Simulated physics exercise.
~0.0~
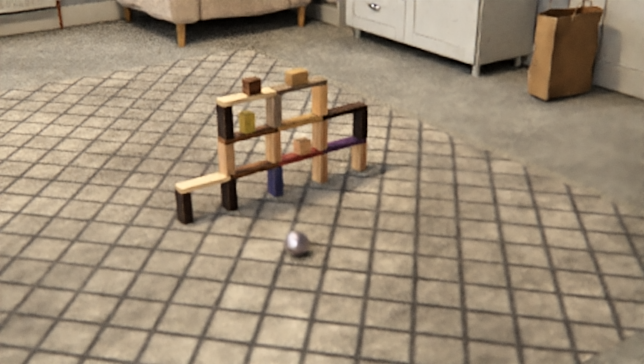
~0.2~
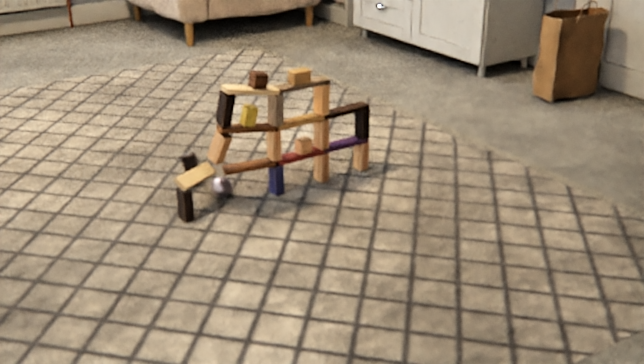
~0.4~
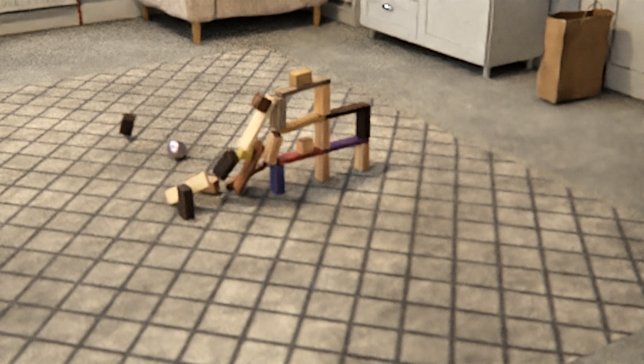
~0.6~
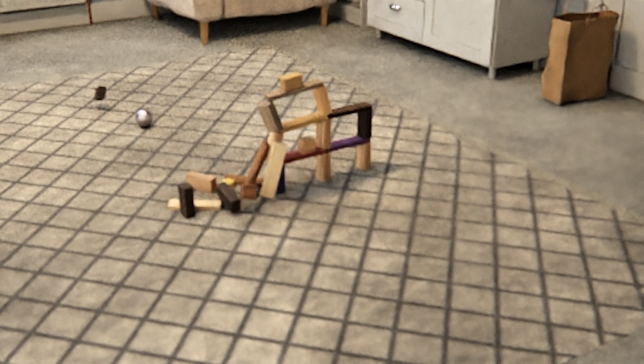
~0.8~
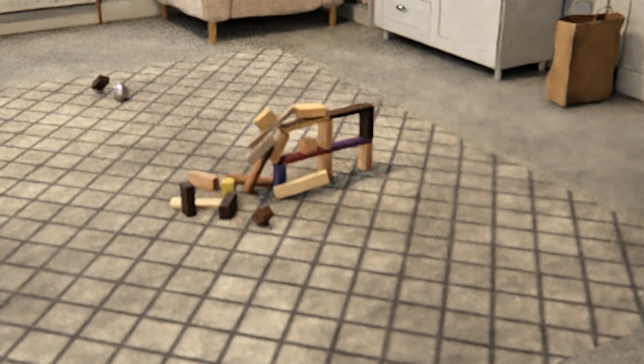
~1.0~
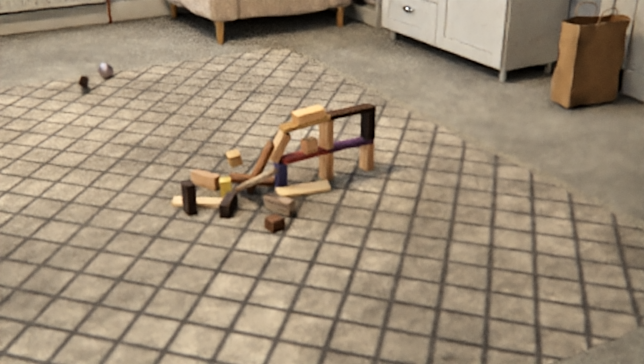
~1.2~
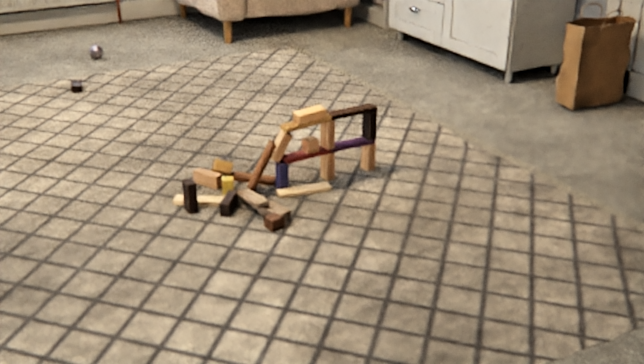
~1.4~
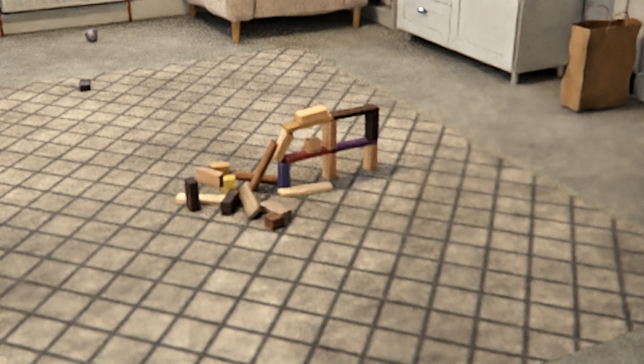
A large beige rug with a dark grid lies on a grey floor, seen from slightly above, with a sofa, a pale cabinet and a brown paper bag behind it. Near its middle stands a tower of wooden posts and planks with a yellow block, a blue post, and red and purple planks. A silvery ball rolls from the front into the tower's lower left side and sends a dark block away behind it. The left part leans and crumbles, dropping posts and planks in a heap. The ball rolls off to the far left, while the right part stays standing, its red and purple planks still up.
